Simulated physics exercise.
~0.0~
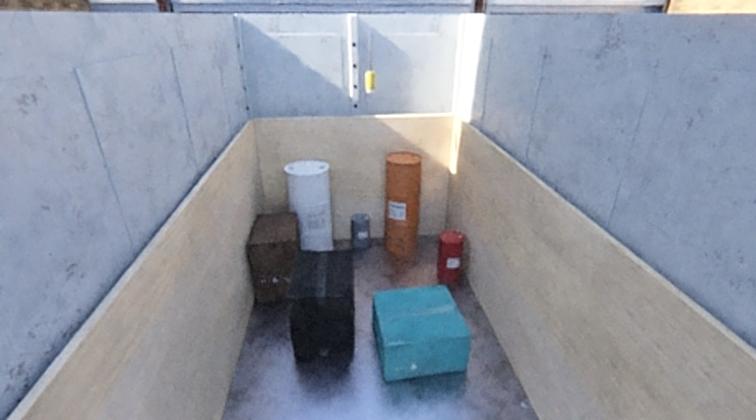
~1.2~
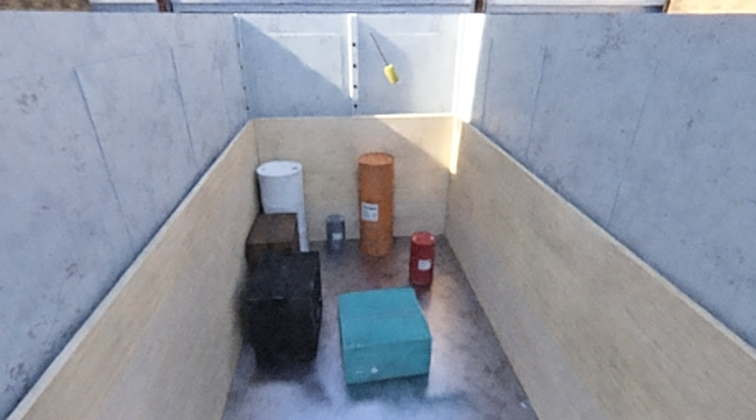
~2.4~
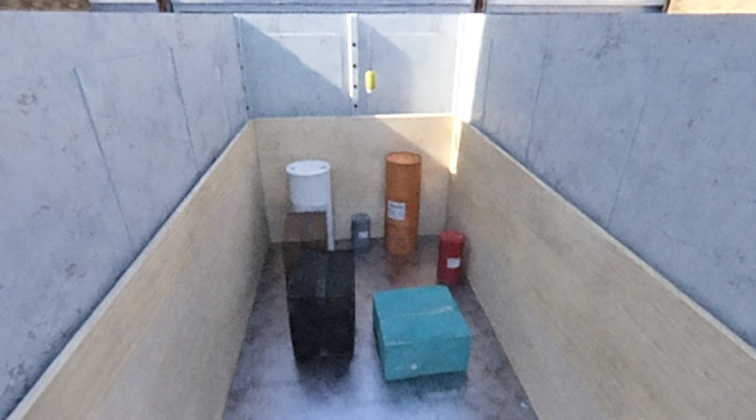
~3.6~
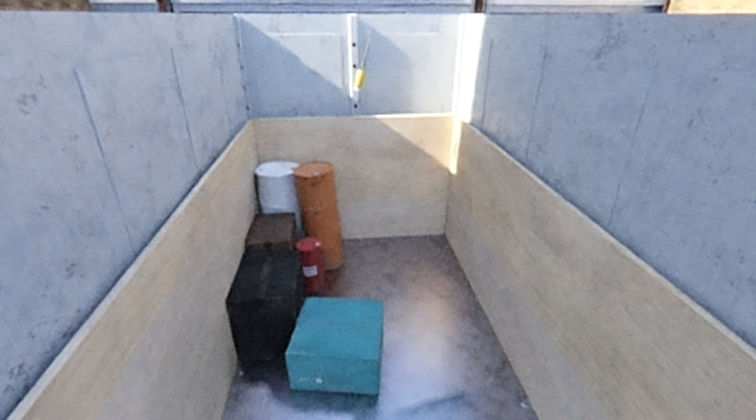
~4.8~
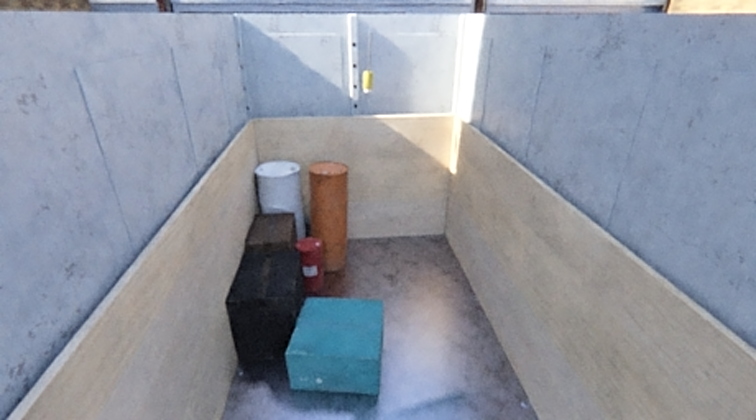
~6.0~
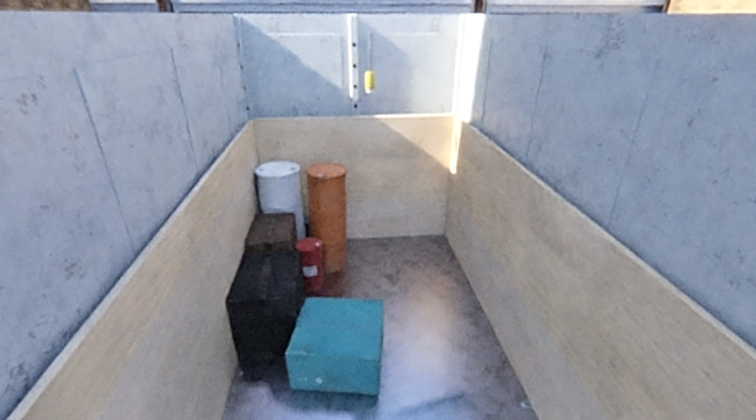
In a load bay, loose boxes and drums slide left, right, then left again and settle upright.
